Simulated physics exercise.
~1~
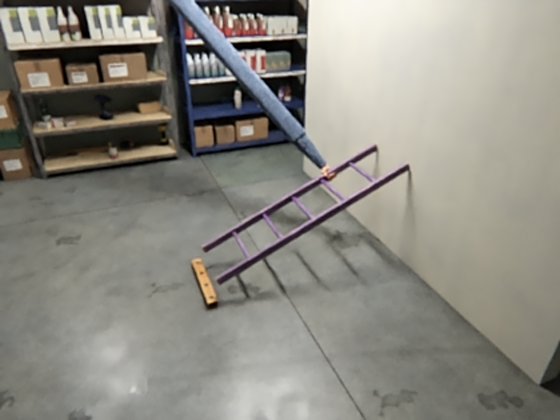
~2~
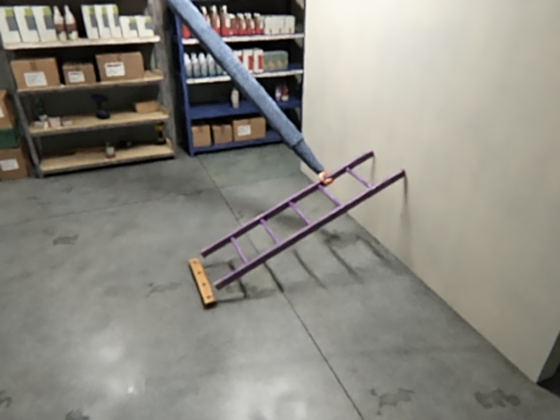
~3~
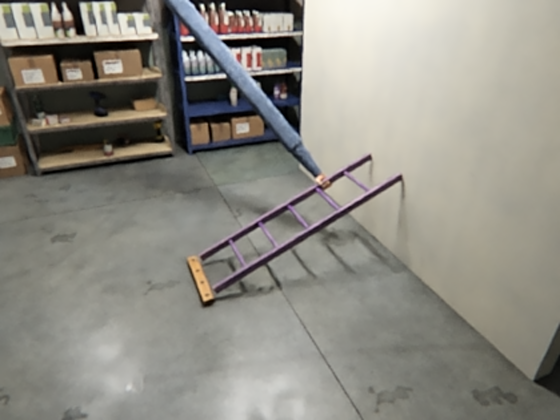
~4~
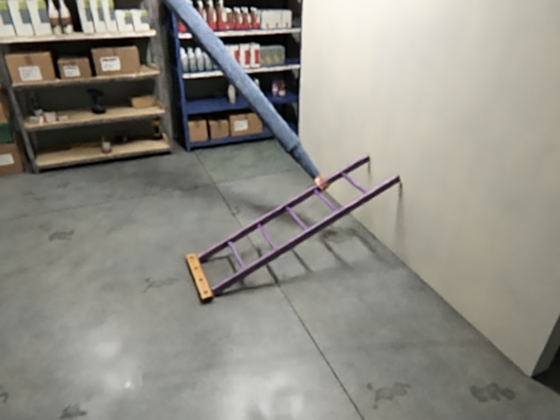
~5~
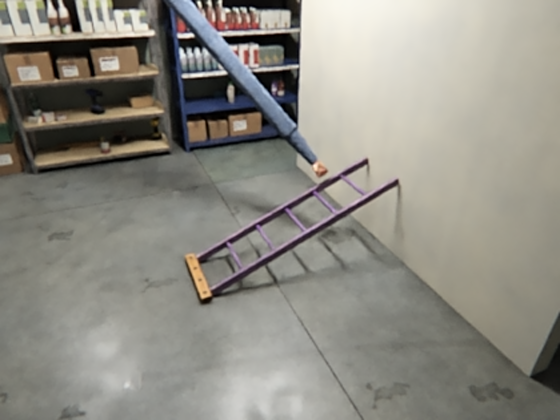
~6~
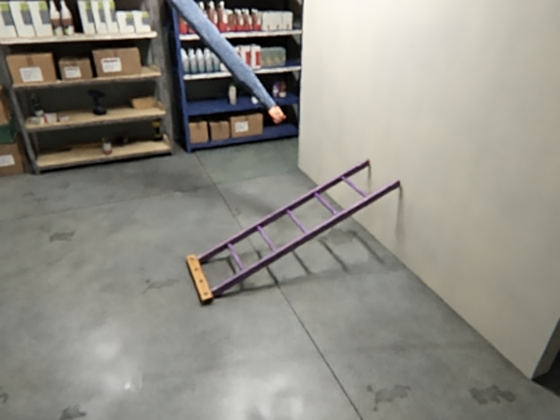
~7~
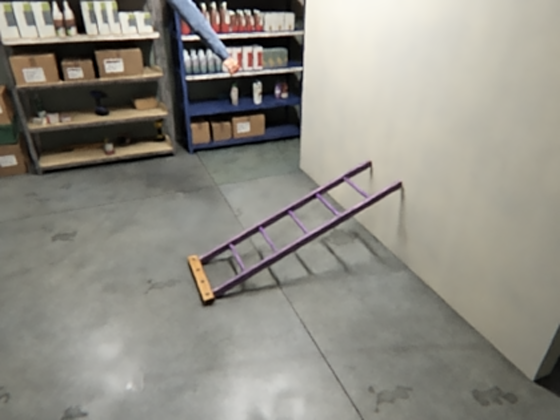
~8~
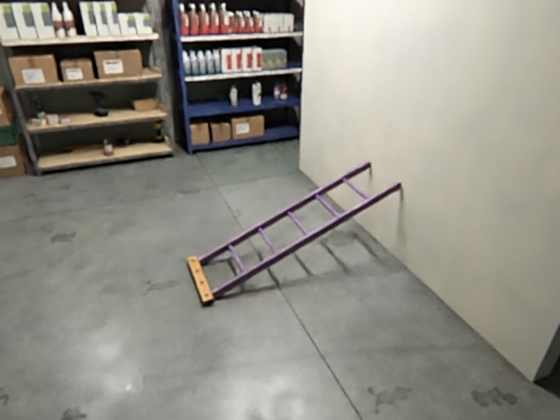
At the start, a blue-sleeved arm reaches down from the top and holds a purple ladder at a low slant between a pale wall and a smooth grey floor, with stocked shelves behind. The ladder's feet are close to a wooden batten lying on the floor at the left. The hand lowers the ladder slightly, and its feet come to the batten while its top rests against the wall. The hand then lets go and draws back up and to the left, out of view. The ladder stays leaning on the wall, its feet still at the batten.
